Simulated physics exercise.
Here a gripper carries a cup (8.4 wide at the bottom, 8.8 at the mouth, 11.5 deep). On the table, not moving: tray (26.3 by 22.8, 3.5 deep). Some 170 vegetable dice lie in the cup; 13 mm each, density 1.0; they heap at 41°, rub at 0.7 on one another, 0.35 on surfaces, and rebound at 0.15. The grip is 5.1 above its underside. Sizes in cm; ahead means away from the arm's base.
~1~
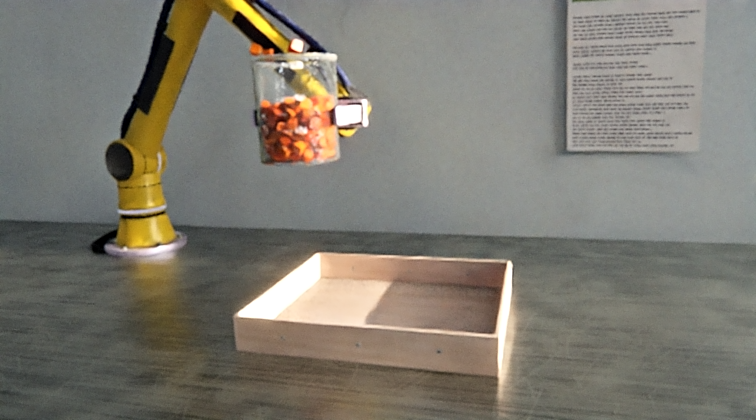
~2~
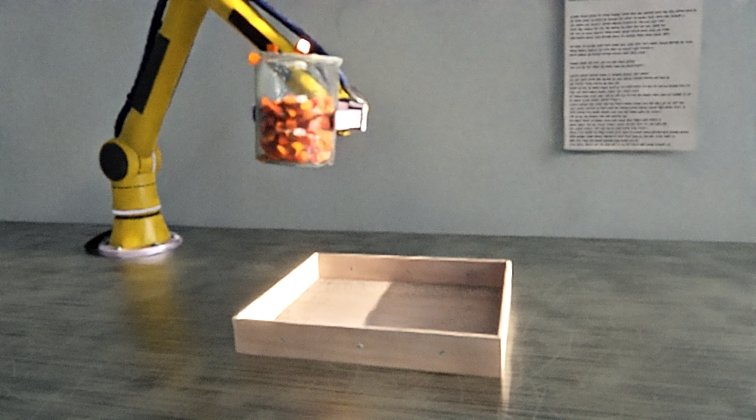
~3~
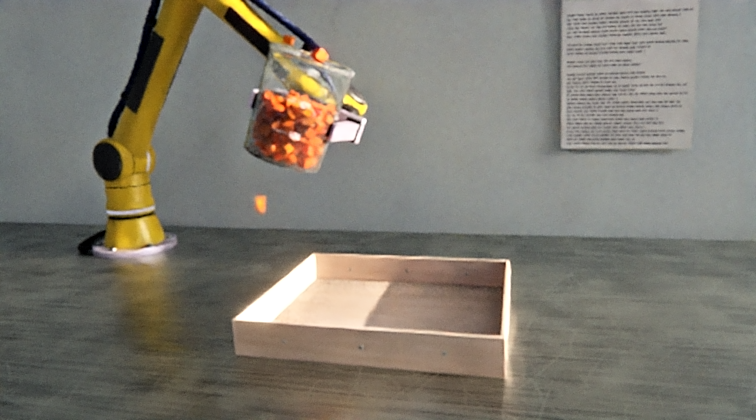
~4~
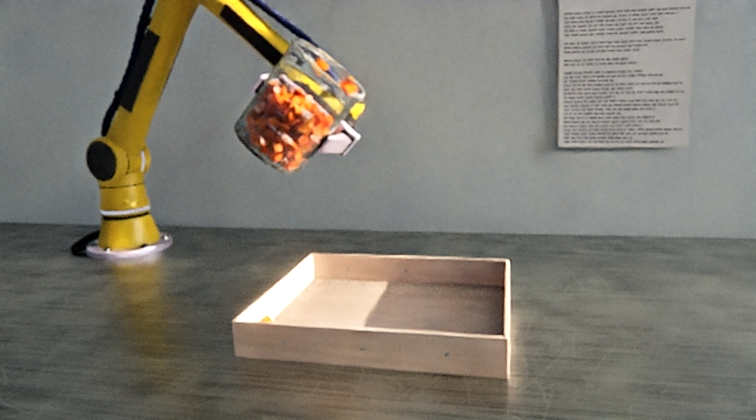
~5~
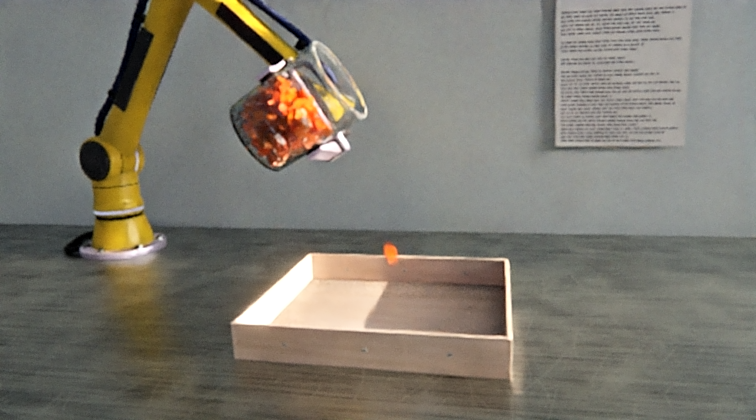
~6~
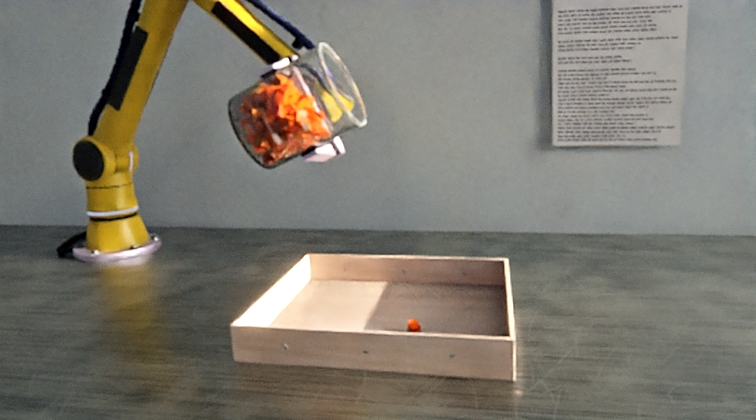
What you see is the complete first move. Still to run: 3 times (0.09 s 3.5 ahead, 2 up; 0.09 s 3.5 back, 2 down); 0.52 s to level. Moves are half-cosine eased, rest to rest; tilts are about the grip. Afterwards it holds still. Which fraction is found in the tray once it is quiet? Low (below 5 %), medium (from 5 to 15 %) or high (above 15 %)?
In the tray the share is high, above 15 %.
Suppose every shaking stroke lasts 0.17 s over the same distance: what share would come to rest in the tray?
Then about 0 per cent.
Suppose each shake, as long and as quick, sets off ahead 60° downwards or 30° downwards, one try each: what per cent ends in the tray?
About 0 and 5 per cent.
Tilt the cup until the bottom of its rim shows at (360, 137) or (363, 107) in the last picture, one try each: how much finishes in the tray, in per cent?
About 65 and 25 per cent.
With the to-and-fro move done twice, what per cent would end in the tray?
In that case some 30 per cent.
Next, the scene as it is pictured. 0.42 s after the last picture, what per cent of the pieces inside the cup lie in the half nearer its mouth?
Some 30 per cent.
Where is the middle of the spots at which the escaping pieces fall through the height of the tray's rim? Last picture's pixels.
Near (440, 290).
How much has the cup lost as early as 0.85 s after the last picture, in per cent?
Some 50 per cent.
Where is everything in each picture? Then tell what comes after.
The first picture shows cup middle at (297, 111), level; upper third of the load around (296, 110), from x 255 to 330, top at y 45; 168 in the cup.
The second picture shows cup middle at (297, 110), tilted 6° forward; upper third of the load around (294, 110), from x 255 to 330, top at y 45; 167 in the cup, 1 in flight or on a rim.
The third picture shows cup middle at (297, 110), tilted 22° forward; upper third of the load around (289, 109), from x 255 to 330, top at y 40; 167 in the cup, 1 in flight or on a rim.
The fourth picture shows cup middle at (298, 110), tilted 43° forward; upper third of the load around (284, 105), from x 250 to 350, top at y 65; 166 in the cup, 1 in the tray, 1 in flight or on a rim.
The fifth picture shows cup middle at (297, 110), tilted 59° forward; upper third of the load around (281, 102), from x 250 to 390, top at y 80; 166 in the cup, 1 in the tray, 1 in flight or on a rim.
The sixth picture shows cup middle at (297, 110), tilted 65° forward; upper third of the load around (279, 100), from x 245 to 415, top at y 80; 166 in the cup, 2 in the tray.
Then, 0.42 s later, tilted 65° forward, highest piece 26 above the table; 118 in the cup, 28 in the tray, 22 in flight or on a rim.
Then, 0.85 s later, tilted 23° forward, highest piece 28 above the table; 86 in the cup, 77 in the tray, 5 on the table or floor.
Then, 1.26 s later, level, highest piece 25 above the table; 86 in the cup, 77 in the tray, 5 on the table or floor.
Then, 2.31 s later, level, highest piece 25 above the table; 86 in the cup, 77 in the tray, 5 on the table or floor.
At rest, 86 in the cup, 77 in the tray, 5 on the table or floor. That is 46 % in the tray.
